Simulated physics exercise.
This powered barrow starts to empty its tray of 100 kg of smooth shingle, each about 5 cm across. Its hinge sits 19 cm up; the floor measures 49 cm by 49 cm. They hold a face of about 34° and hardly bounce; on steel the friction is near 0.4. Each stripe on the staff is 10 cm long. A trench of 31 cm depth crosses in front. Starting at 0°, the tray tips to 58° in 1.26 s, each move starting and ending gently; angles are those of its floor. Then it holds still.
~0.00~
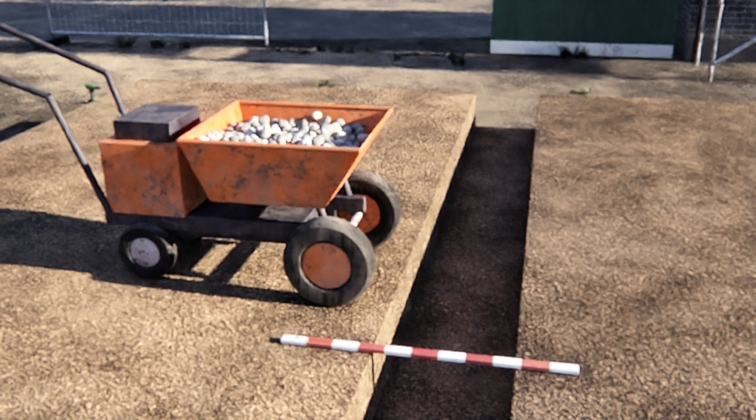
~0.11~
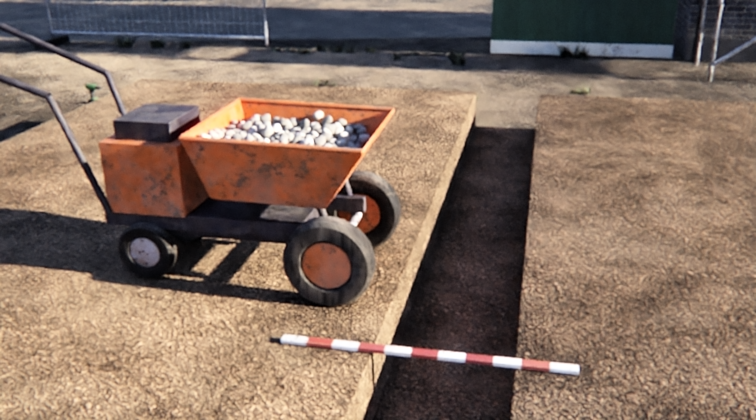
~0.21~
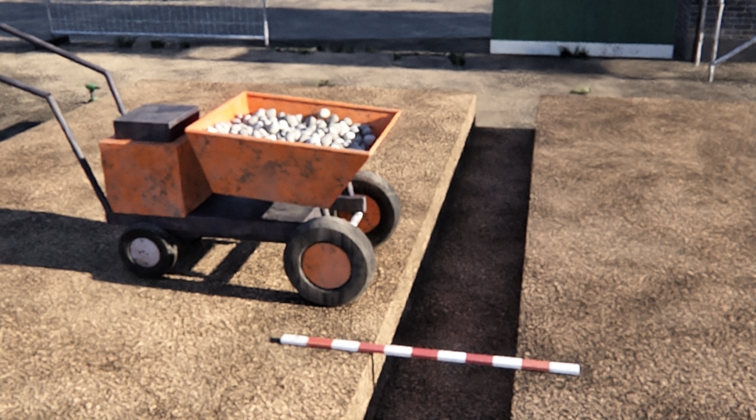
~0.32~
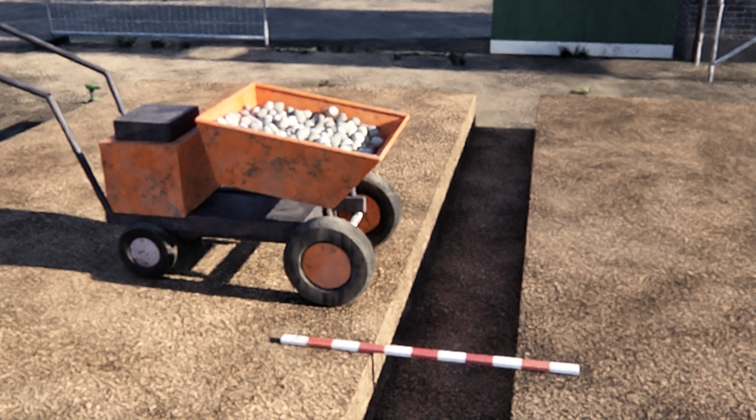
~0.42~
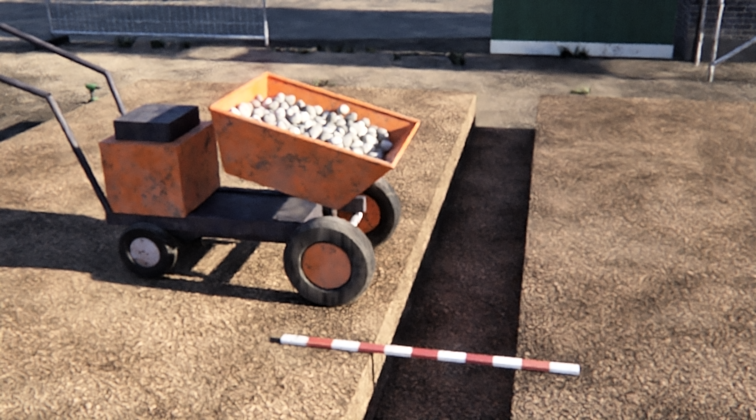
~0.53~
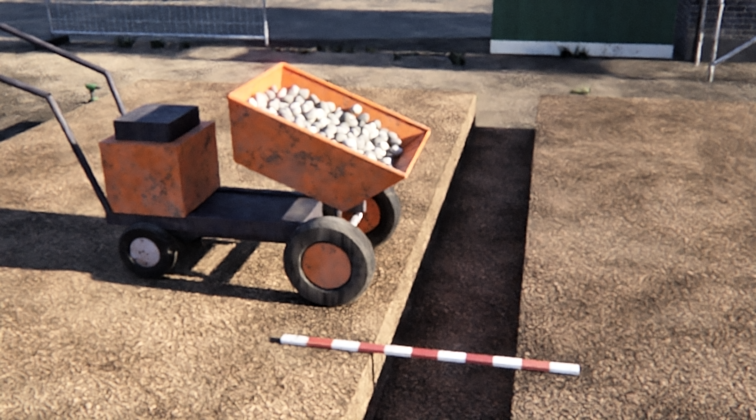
A sunlit yard of brown, gritty ground, with a fence and a green panel at the back, is seen from slightly above by a still camera. An orange powered barrow with dark wheels and a tray of pale, smooth stones stands at left, beside a dark trench and a red-and-white staff. The tray tilts gradually rightward, its rear rising, while the barrow stays in place.
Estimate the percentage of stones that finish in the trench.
Close to 56 in a hundred.
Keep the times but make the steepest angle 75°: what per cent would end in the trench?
In that case some 80 per cent.
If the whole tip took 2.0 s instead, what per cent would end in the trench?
It would be near 60 per cent.
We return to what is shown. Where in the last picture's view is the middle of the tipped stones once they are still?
Their middle is at about (489, 337).
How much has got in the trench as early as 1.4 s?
Some 15 per cent.
After 0.9 s the floor is at 49°; 100 % in the tray; the foremost stones are at (433, 200).
After 1.4 s the floor is at 58°; 84 % in the tray, 15 % in the trench; the foremost stones are at (526, 298).
After 1.7 s the floor is at 58°; 59 % in the tray, 32 % in the trench, 8 % past the trench; the foremost stones are at (607, 306).
After 3.7 s the floor is at 58°; 36 % in the tray, 56 % in the trench, 9 % past the trench; the foremost stones are at (656, 317).
